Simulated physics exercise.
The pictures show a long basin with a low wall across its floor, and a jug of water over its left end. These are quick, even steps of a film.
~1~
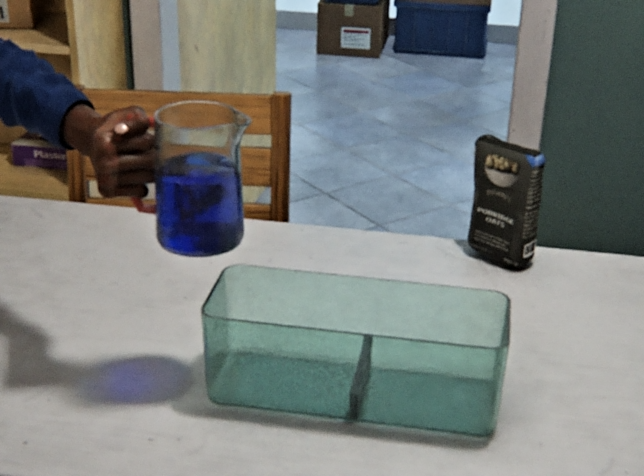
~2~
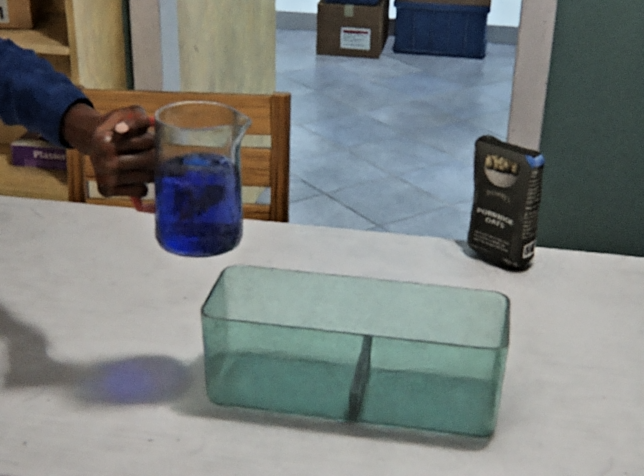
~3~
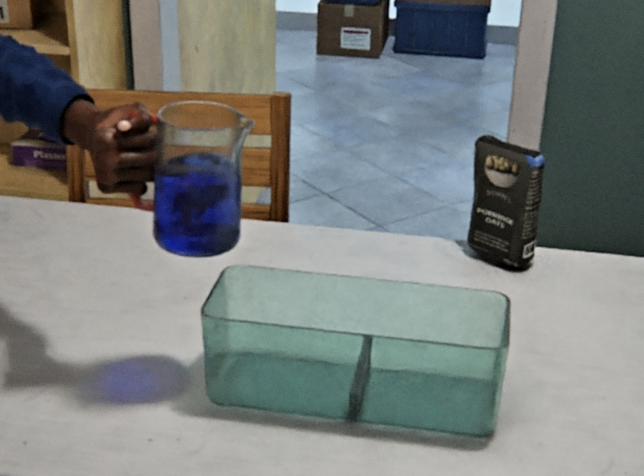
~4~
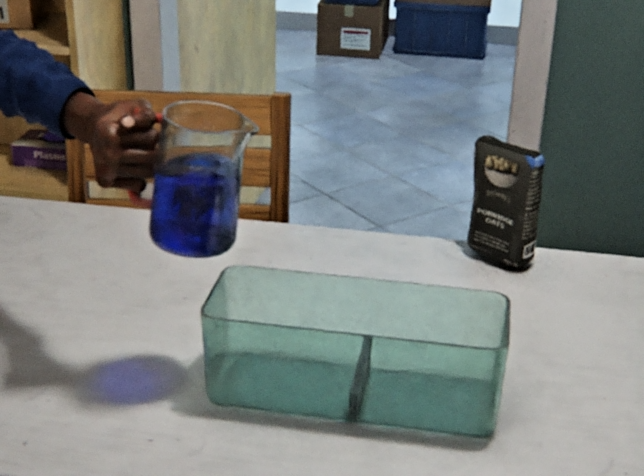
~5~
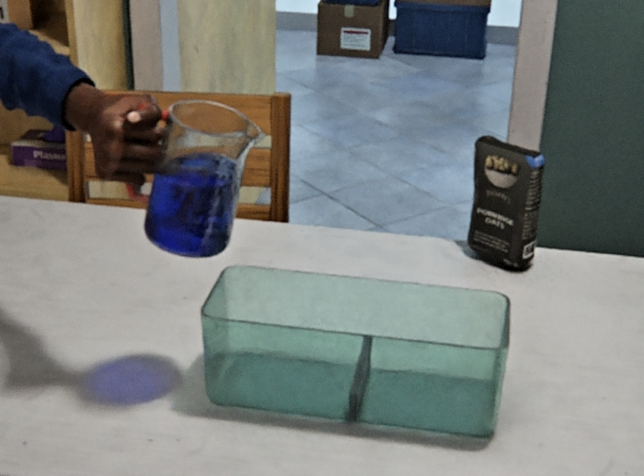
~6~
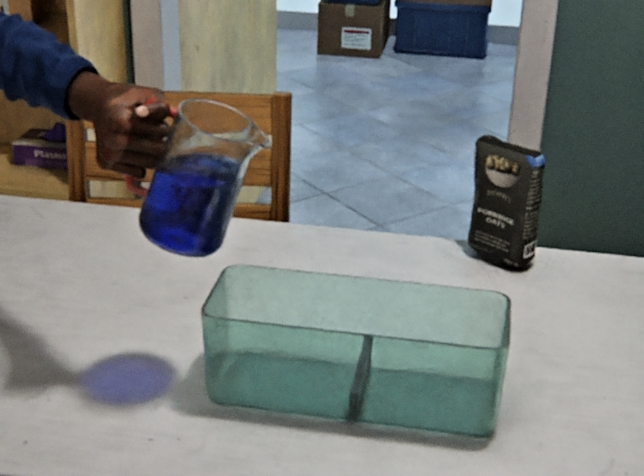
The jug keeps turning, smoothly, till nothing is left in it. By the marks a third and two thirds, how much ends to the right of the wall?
In the end not even a third is right of the wall.
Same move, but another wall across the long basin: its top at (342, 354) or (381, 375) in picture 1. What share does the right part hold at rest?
About 20 and 15 per cent.
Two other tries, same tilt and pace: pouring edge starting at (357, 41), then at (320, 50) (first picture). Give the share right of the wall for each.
Roughly 85 per cent, and 85 per cent.
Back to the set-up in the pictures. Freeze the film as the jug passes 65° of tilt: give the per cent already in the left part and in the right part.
The left part 0 per cent, the right part 0.
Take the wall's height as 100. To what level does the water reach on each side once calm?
Left about 70, right about 0.
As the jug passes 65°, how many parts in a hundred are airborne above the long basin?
It comes to 0 per cent or so.
A moment on, the tilt is 65° and 99 per cent is still to pour, 0 is left of the wall and 0 right of it.
Next, the tilt is 90° and 67 per cent is still to pour, 15 is left of the wall and 0 right of it.
Then the tilt is 94° and 27 per cent is still to pour, 57 is left of the wall and 2 right of it.
Later the tilt is 94° and 10 per cent is still to pour, 78 is left of the wall and 5 right of it.
Finally, 89 per cent lies left of the wall, 6 right of it and 3 outside.
